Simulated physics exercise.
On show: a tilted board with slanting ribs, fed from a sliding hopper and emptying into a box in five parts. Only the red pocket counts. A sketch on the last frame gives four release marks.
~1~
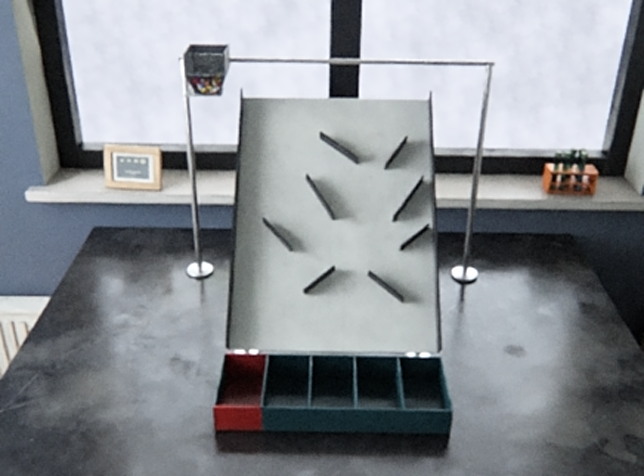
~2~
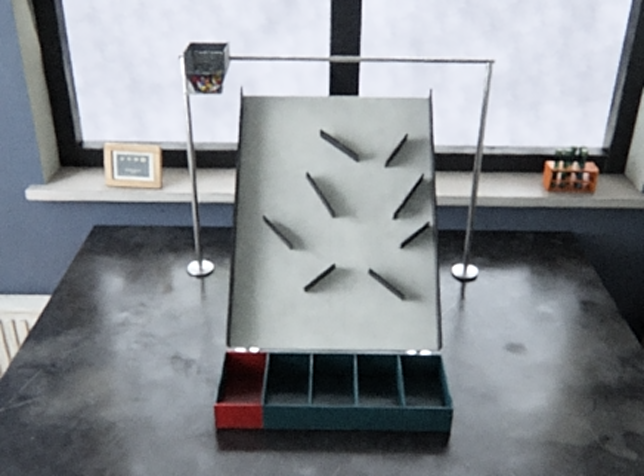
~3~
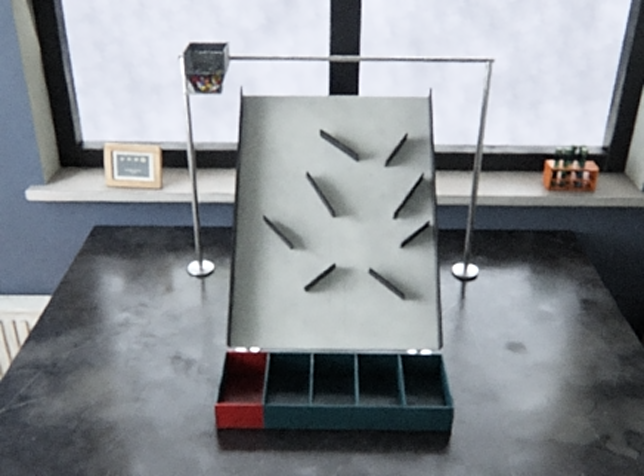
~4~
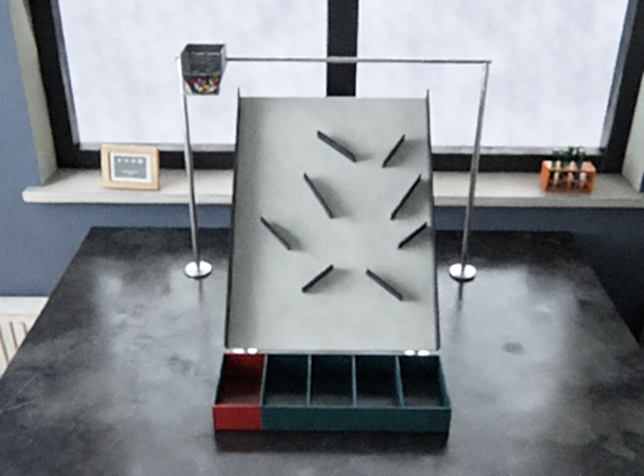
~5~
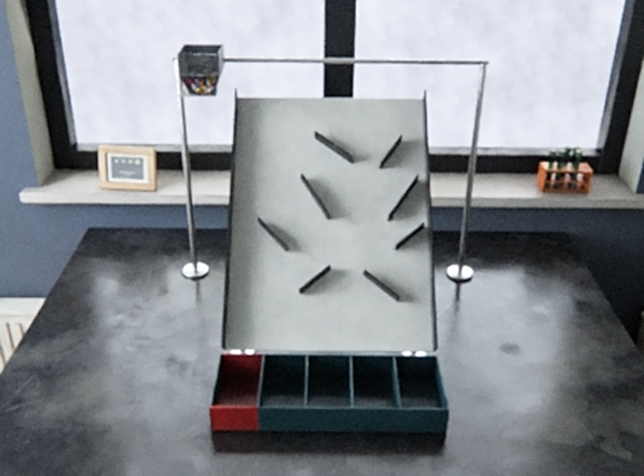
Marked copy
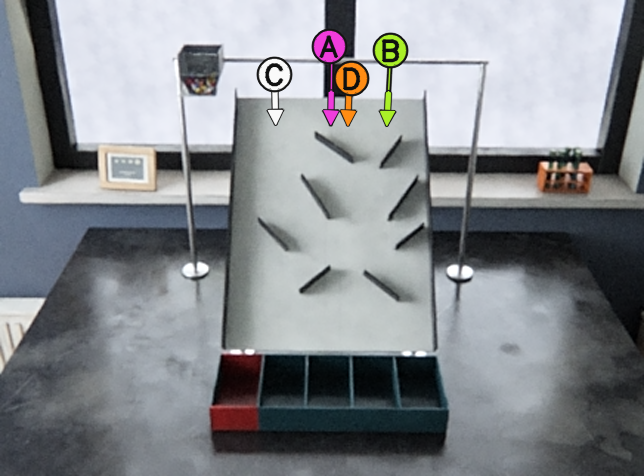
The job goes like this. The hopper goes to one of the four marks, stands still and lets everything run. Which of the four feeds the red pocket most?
It is C.
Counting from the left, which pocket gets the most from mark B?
It is the third one.
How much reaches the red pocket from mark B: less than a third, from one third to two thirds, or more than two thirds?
It is less than a third.
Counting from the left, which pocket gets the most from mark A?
The fifth.
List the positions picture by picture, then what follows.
Hopper at (209, 85), jelly beans, door shut, in the first frame.
Ribs (320, 130) to (359, 156), (386, 162) to (407, 134), (307, 172) to (334, 213), in the second frame.
Ribs (394, 214) to (424, 173), (264, 215) to (291, 245), (401, 244) to (430, 221), in the third frame.
Ribs (302, 289) to (333, 264), (367, 269) to (402, 297), in the fourth frame.
Red pocket at (234, 417), number 1 of 5 from the left, in the fifth frame.
On the marked copy, mark A meets the board at (330, 119); mark B meets the board at (387, 120); mark C meets the board at (275, 119); mark D meets the board at (348, 120).
With A, none in the red pocket, about half in other pockets, about half held on the board.
With B, none in the red pocket, most in other pockets, about a quarter held on the board.
With C, about a third in the red pocket, about half in other pockets, a small part held on the board.
With D, none in the red pocket, about two thirds in other pockets, about a third held on the board.
